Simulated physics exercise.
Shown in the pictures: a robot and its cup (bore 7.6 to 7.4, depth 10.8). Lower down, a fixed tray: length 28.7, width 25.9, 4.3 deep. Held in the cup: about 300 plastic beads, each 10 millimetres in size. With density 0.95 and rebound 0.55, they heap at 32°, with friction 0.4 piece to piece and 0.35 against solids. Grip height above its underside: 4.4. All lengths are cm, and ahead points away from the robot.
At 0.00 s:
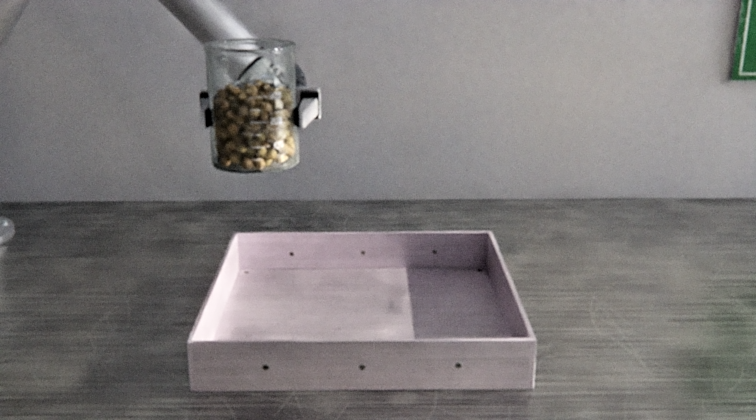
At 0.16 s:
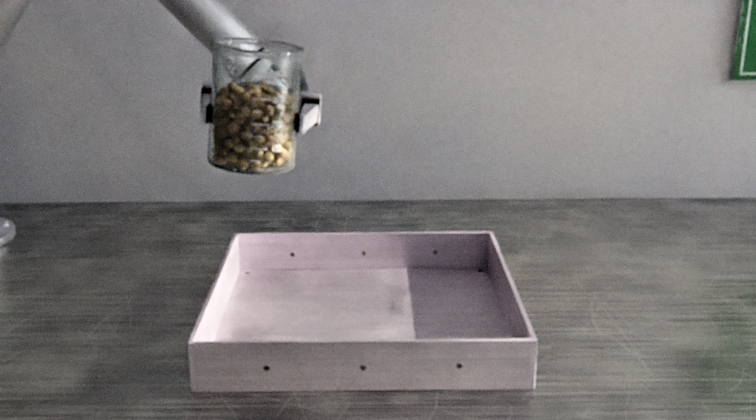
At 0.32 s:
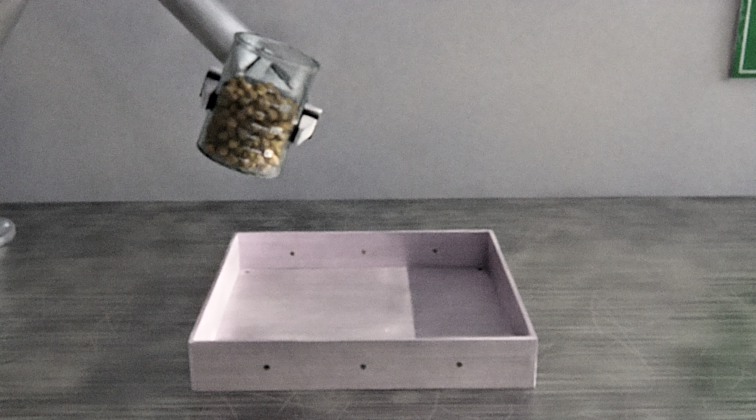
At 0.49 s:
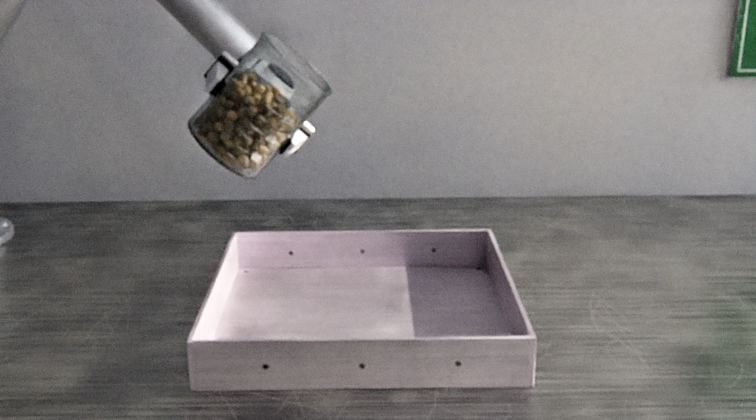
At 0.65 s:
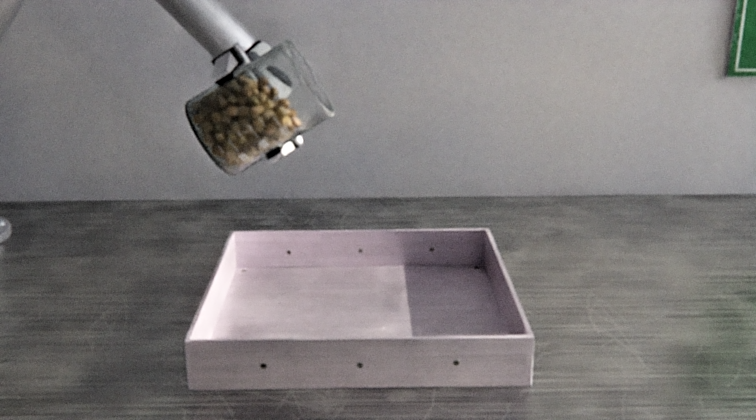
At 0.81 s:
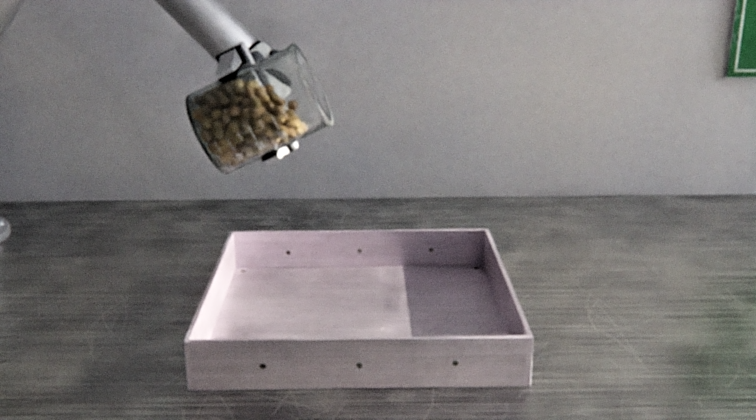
The clip shows a robot arm holding a clear cup partly filled with yellowish-brown beads above a shallow, pale pink tray, steadily tilting the cup toward the right until it leans well over, the beads shifting inside.
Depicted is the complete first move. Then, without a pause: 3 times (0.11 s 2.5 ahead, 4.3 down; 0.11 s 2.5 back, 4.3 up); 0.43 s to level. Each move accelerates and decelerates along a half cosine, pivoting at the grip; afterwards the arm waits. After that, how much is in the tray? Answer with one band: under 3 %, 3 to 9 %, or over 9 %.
3 to 9 %.
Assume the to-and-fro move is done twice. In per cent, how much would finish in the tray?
That change gives some 5 percent.
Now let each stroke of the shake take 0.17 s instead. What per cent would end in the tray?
Roughly 0 percent would.
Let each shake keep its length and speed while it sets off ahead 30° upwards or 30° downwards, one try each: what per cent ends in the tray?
Estimates, in order: 60 % then 15 %.
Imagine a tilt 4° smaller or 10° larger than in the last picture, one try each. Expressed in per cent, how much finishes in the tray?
I'd say close to 0 and 15 per cent, in that order.
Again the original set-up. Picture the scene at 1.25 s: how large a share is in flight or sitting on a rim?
I'd reckon close to 1 per cent.
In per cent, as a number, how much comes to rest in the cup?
End share: Around 95 per cent.
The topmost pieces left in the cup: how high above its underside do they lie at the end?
About 8.0 cm.
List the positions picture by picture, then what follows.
In the first frame, the cup middle at (253, 106), level; upper third of the load around (252, 102), from x 215 to 290, top at y 85; 301 in the cup.
In the second frame, the cup middle at (255, 107), tilted 6° forward; upper third of the load around (252, 102), from x 215 to 290, top at y 85.
In the third frame, the cup middle at (257, 106), tilted 22° forward; upper third of the load around (249, 102), from x 210 to 295, top at y 80.
In the fourth frame, the cup middle at (259, 108), tilted 43° forward; upper third of the load around (248, 101), from x 200 to 295, top at y 75.
In the fifth frame, the cup middle at (259, 109), tilted 59° forward; upper third of the load around (242, 100), from x 200 to 300, top at y 80.
In the sixth frame, the cup middle at (259, 111), tilted 65° forward; upper third of the load around (238, 100), from x 200 to 305, top at y 85; 301 in the cup.
After 1.25 s, tilted 65° forward, highest piece 24 above the table; 296 in the cup, 1 in the tray, 4 in flight or on a rim.
After 1.68 s, tilted 33° forward, highest piece 25 above the table; 284 in the cup, 15 in the tray, 1 on the table or floor, 1 in flight or on a rim.
After 2.10 s, level, highest piece 25 above the table; 284 in the cup, 15 in the tray, 2 on the table or floor.
After 3.15 s, level, highest piece 25 above the table; 284 in the cup, 15 in the tray, 2 on the table or floor.
In the end, 284 in the cup, 15 in the tray, 2 on the table or floor. That is 5 % in the tray.
